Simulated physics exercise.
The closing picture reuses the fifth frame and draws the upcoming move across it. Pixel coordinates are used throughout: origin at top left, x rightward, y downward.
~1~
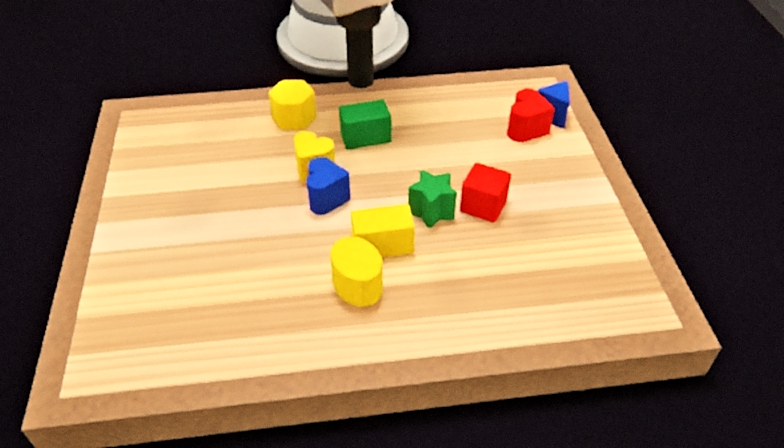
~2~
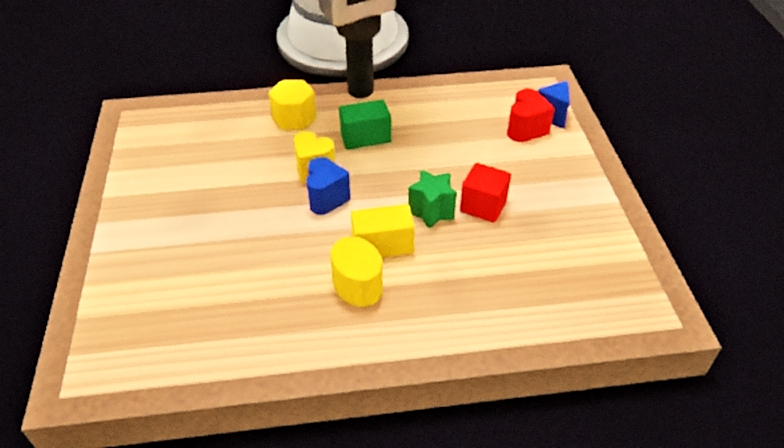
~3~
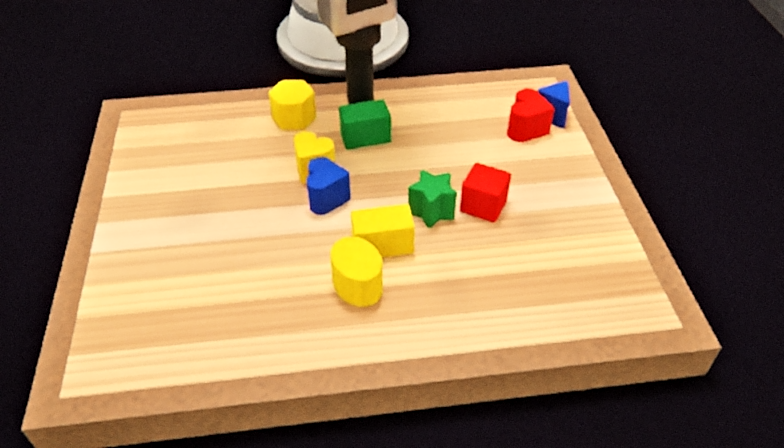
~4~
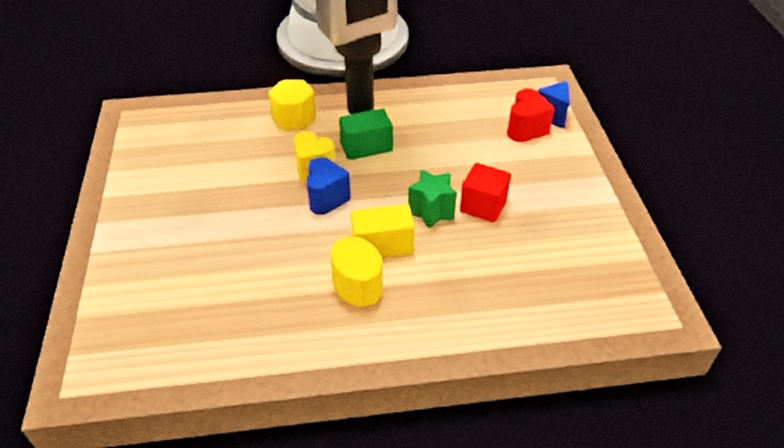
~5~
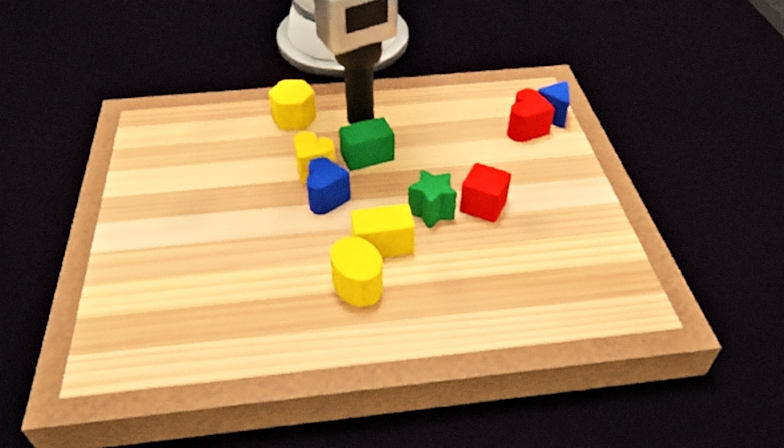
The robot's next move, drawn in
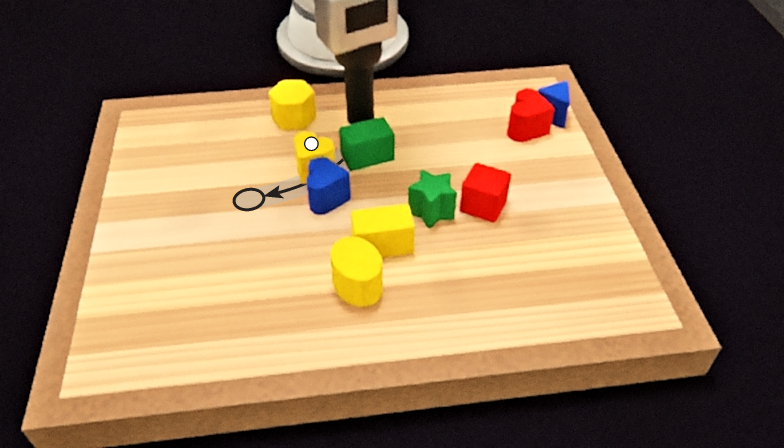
We see coloured blocks scattered on a wooden board as a robot arm lowers its dark bar from the top edge toward the viewer, reaching the green rectangle and pushing it slightly forward while the other blocks stay still.
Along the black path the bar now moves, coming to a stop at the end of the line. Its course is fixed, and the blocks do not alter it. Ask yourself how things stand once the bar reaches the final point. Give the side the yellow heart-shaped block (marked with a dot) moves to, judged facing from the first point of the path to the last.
My prediction: Rightwards.
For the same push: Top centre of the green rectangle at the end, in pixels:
When the path ends, it will be at (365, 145).
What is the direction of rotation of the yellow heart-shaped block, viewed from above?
Clockwise.
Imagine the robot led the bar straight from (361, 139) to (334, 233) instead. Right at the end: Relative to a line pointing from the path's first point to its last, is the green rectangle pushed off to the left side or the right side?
It slides leftward.
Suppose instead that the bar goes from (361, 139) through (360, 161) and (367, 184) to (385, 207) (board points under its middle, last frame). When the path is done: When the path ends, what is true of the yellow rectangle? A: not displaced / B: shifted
The correct letter is B.
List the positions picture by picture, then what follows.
The first picture shows bar tip (361, 82); block tops, yellow six-sided block (291, 91); yellow heart-shaped block (311, 144); blue heart-shaped block (324, 172); green rectangle (365, 110).
The second picture shows bar (361, 91); blocks unchanged.
The third picture shows bar (361, 101); blocks unchanged.
The fourth picture shows bar (361, 110); green rectangle (366, 120).
The fifth picture shows bar (361, 119); yellow six-sided block (291, 91); yellow heart-shaped block (311, 144); blue heart-shaped block (324, 172); green rectangle (367, 130).
Path on the board, from (361, 139) through (337, 165) and (298, 187) to (249, 199); the dot is on the yellow heart-shaped block.
On the path given first. One third of the way, bar (334, 147); yellow heart-shaped block (302, 147), turned 15° clockwise; green rectangle (365, 145), turned 35° anticlockwise.
Two thirds of the way, bar (295, 167); yellow heart-shaped block (266, 155), turned 80° clockwise; blue heart-shaped block (317, 179), turned 40° anticlockwise; green rectangle (365, 145), turned 35° anticlockwise.
At the end, bar (245, 180); yellow six-sided block in place; yellow heart-shaped block (232, 156), turned 120° clockwise; blue heart-shaped block (317, 179), turned 40° anticlockwise; green rectangle (365, 145), turned 35° anticlockwise.
